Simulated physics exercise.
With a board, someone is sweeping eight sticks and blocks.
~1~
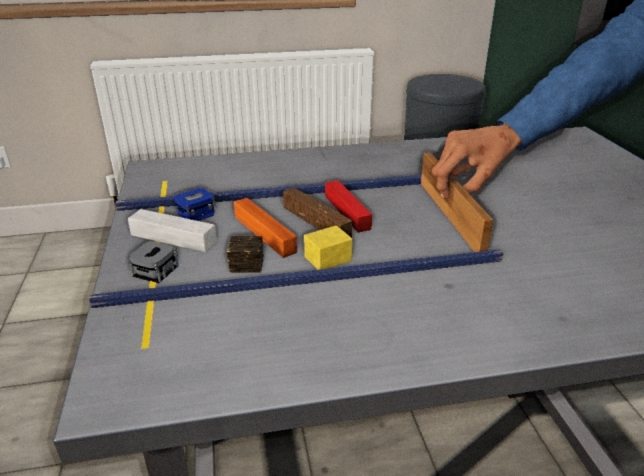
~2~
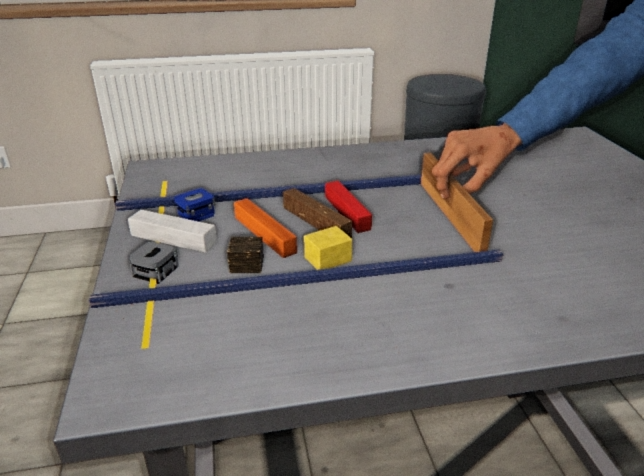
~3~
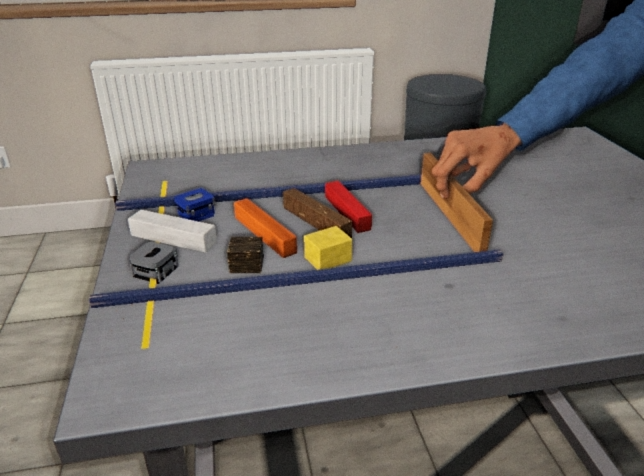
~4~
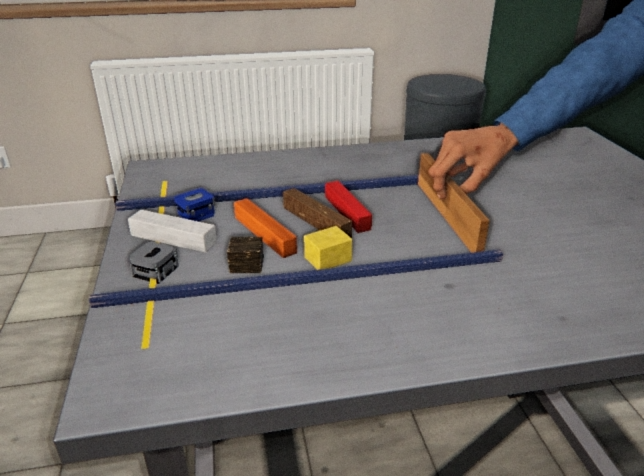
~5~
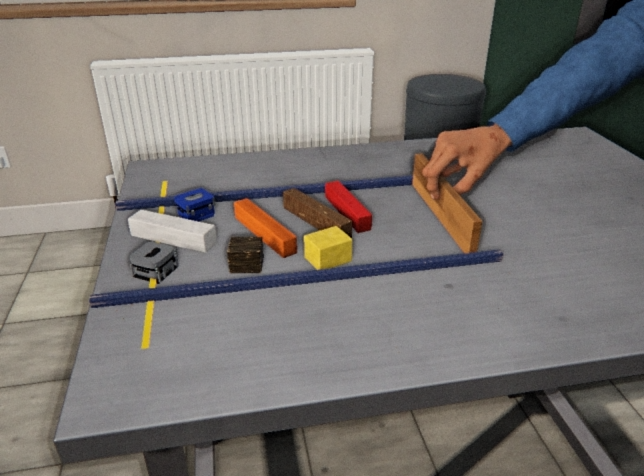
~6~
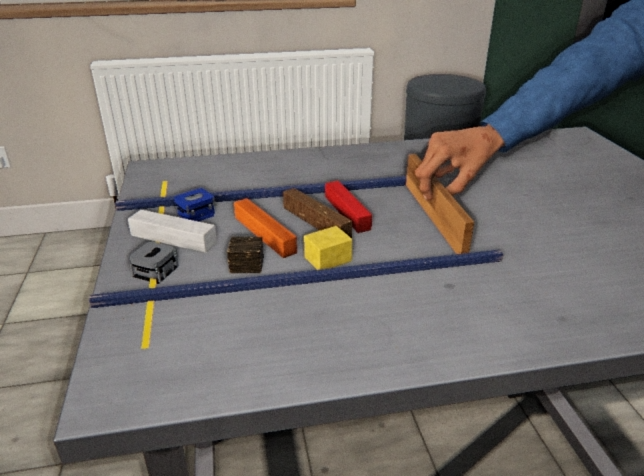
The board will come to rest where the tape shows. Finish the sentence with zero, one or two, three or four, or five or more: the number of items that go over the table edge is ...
The number of items that go over the table edge is three or four.
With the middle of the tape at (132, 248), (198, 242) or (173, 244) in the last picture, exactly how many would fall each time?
The counts would be 5, 0 and 2.
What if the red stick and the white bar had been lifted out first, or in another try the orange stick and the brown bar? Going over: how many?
That gives 1 in the first case, then 1 in the second.
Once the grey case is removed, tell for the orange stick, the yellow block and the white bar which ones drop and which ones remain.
The orange stick stays put; the yellow block stays put; the white bar comes off.
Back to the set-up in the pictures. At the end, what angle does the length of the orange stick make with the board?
About 0° out of line.
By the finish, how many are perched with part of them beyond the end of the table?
The total here is 1.
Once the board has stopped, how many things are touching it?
That makes 2.
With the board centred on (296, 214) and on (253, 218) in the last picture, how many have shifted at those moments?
So far 5, and 7 at the second.
Early on, none off yet; grey case at rest near (154, 263); white bar at rest near (172, 231); blue case at rest near (195, 207).
Finally, the number that fall off is three or four; lost, blue case, white bar and grey case.
